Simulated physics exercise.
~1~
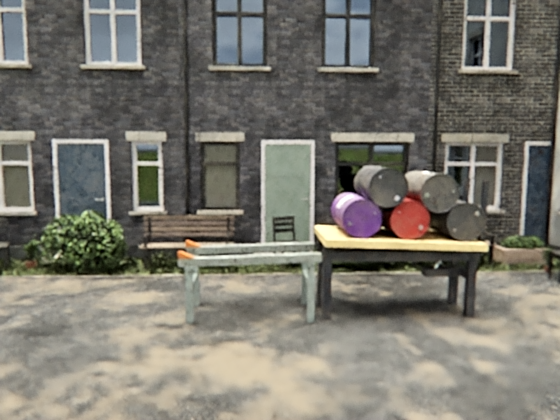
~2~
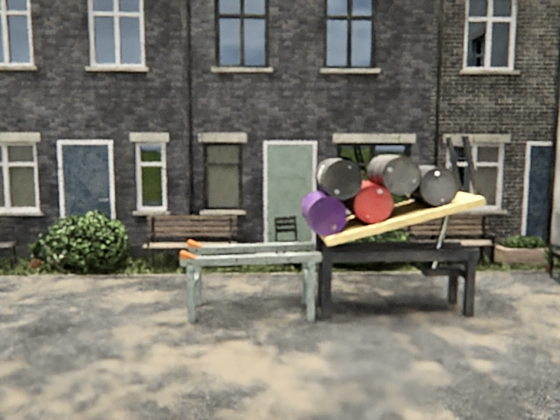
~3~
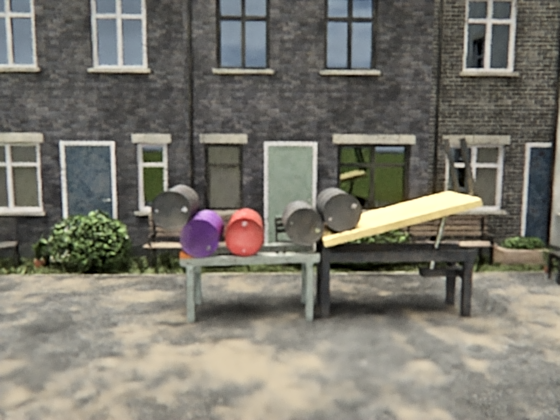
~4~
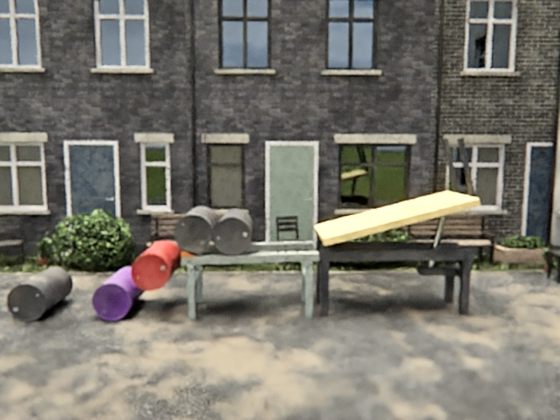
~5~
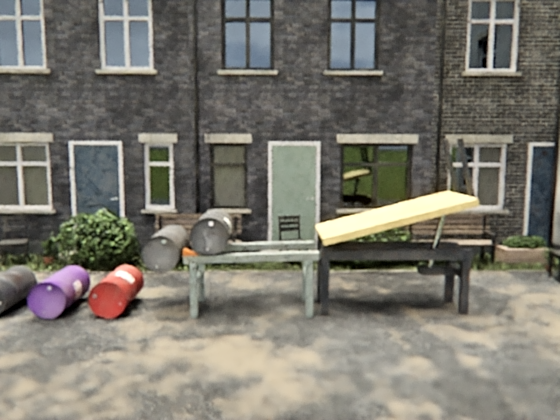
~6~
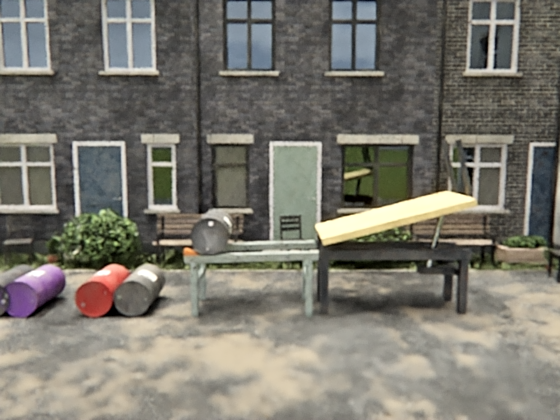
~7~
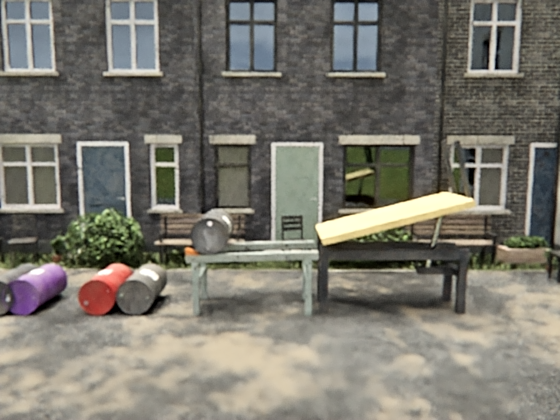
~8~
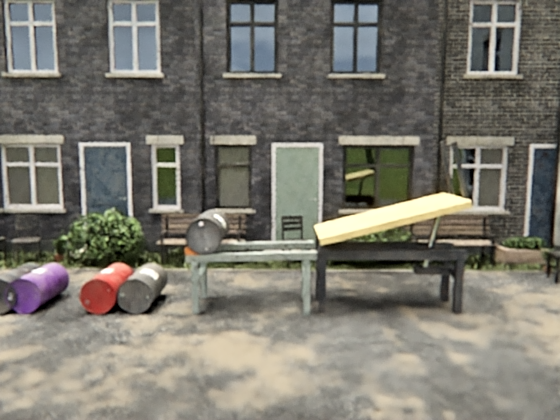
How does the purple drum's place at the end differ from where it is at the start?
At the start the purple drum sits on the deck at the right, at the left end of the pile. At the end it lies on the ground at the far left, beyond the rack.
